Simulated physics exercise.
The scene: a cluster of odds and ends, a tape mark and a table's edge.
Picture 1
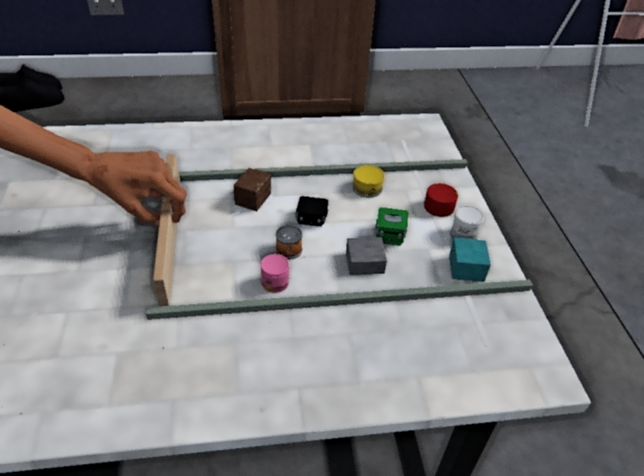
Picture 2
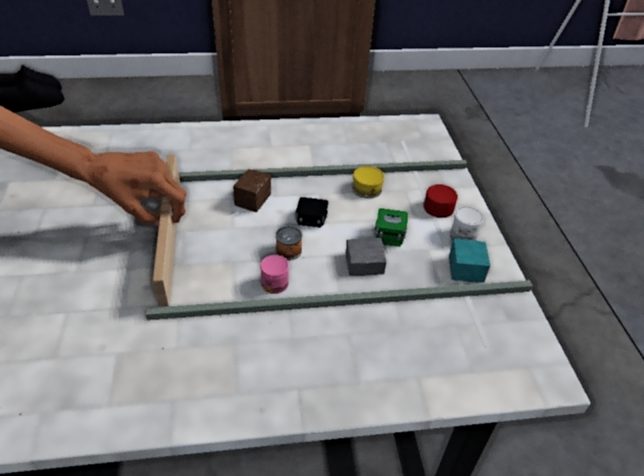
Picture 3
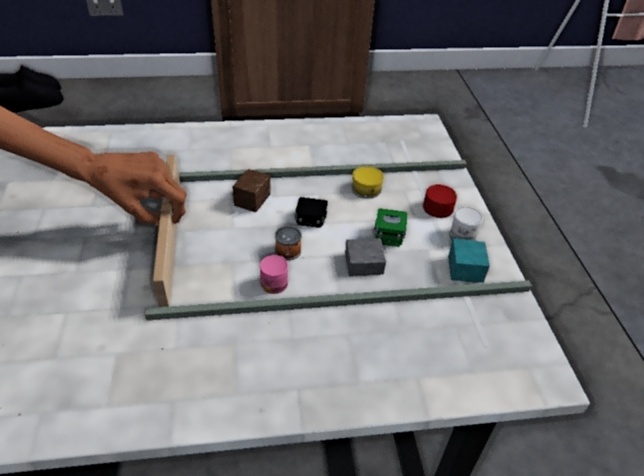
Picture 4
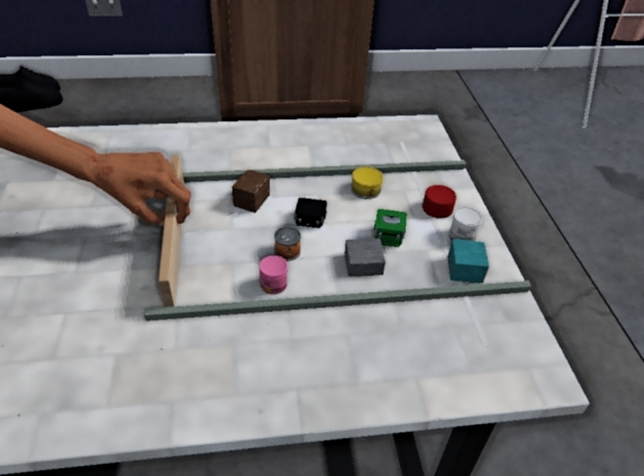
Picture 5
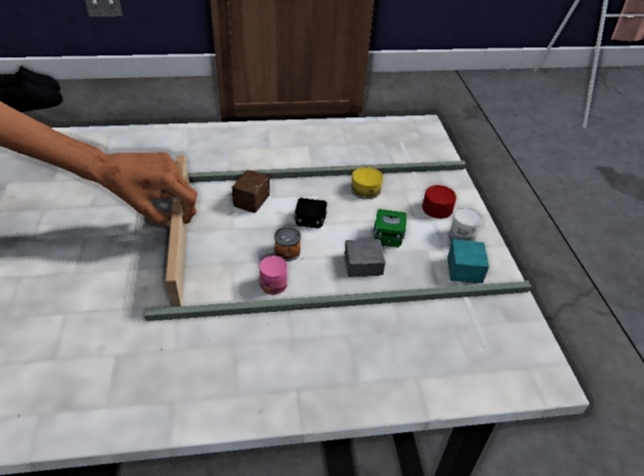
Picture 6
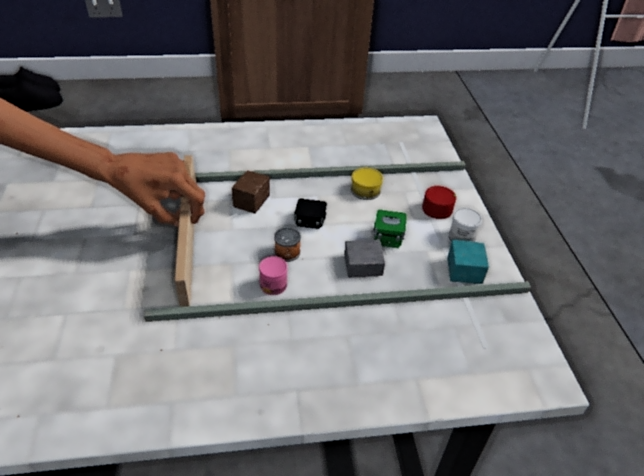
At first, a hand holds an upright wooden board still at the left end of two rails on a pale table, with small coloured blocks and round containers spread out to its right. Then the hand slides the board slightly to the right, touching none of the objects, which stay in place.
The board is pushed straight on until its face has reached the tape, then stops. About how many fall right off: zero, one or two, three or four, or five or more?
The number that fall off is zero.
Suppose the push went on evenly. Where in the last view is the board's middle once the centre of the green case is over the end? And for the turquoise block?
Its middle is around (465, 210) and around (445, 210).
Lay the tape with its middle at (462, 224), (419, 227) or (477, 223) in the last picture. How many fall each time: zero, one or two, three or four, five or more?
The falls would be three or four; none at all; five or more.
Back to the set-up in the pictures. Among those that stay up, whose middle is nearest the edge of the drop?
The turquoise block ends nearest.
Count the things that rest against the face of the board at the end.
4 of them.
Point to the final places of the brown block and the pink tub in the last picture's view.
Near (433, 180) and (473, 272).
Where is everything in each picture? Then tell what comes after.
In the first frame, white tin (467, 225); turquoise block (469, 260); red lid (441, 200); board (169, 224); tape (437, 224).
In the second frame, turquoise block (469, 260); brown block (253, 190).
In the third frame, red lid (440, 201); board (168, 225).
In the fourth frame, white tin (465, 226); orange pot (288, 244).
In the fifth frame, turquoise block (468, 261); green case (390, 228).
In the sixth frame, white tin (465, 227); turquoise block (468, 262); red lid (439, 203); board (187, 225); tape (435, 226).
Soon after, none off yet; white tin at rest near (465, 227); turquoise block at rest near (468, 262); red lid at rest near (439, 203).
After that, none off yet; white tin at rest near (466, 227); turquoise block displaced a little near (482, 264); red lid at rest near (439, 203).
In the end, the number that fall off is zero.
